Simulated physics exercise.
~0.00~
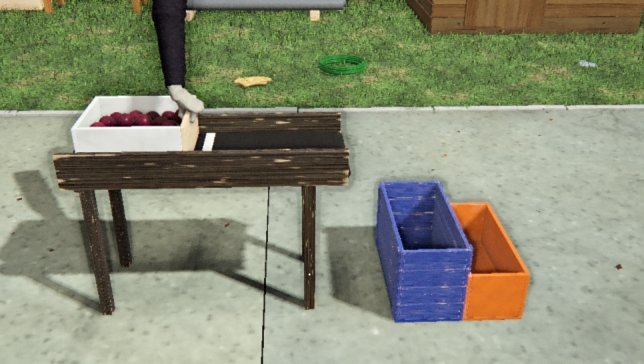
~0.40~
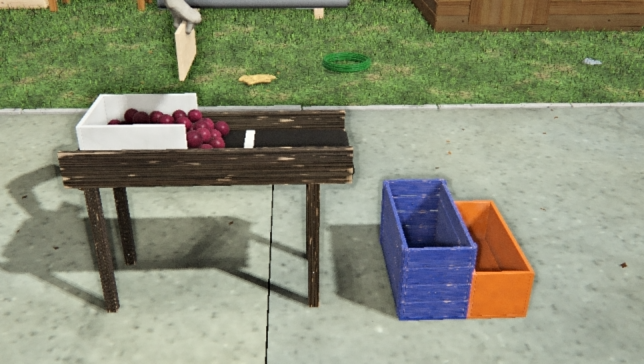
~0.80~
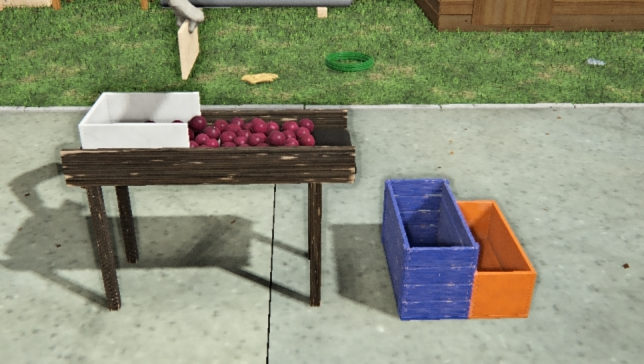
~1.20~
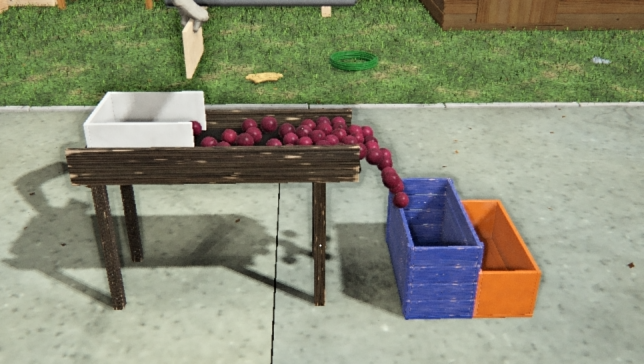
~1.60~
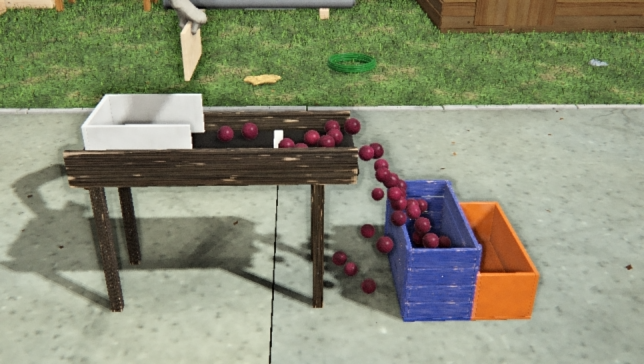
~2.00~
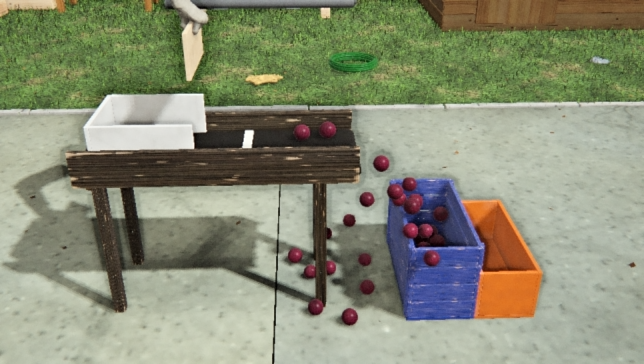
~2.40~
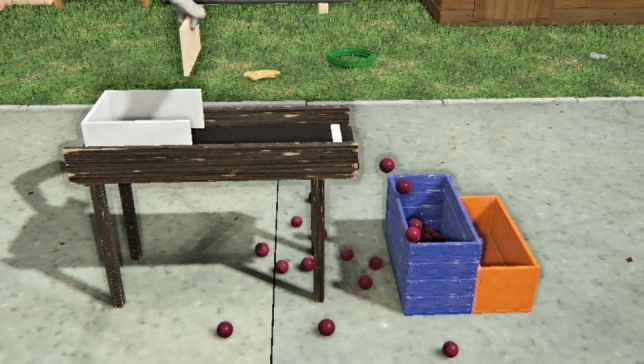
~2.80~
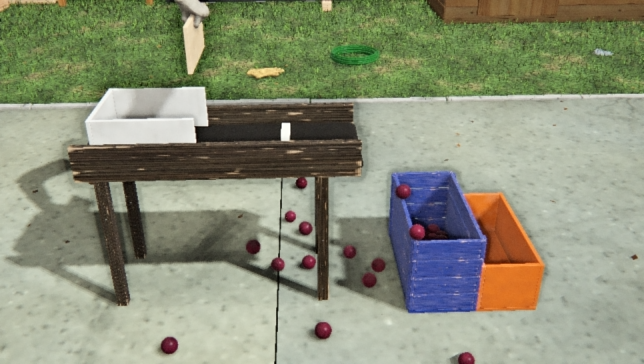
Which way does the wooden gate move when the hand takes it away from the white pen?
The gate moves up, lifted by the hand away from the pen and held above the table.
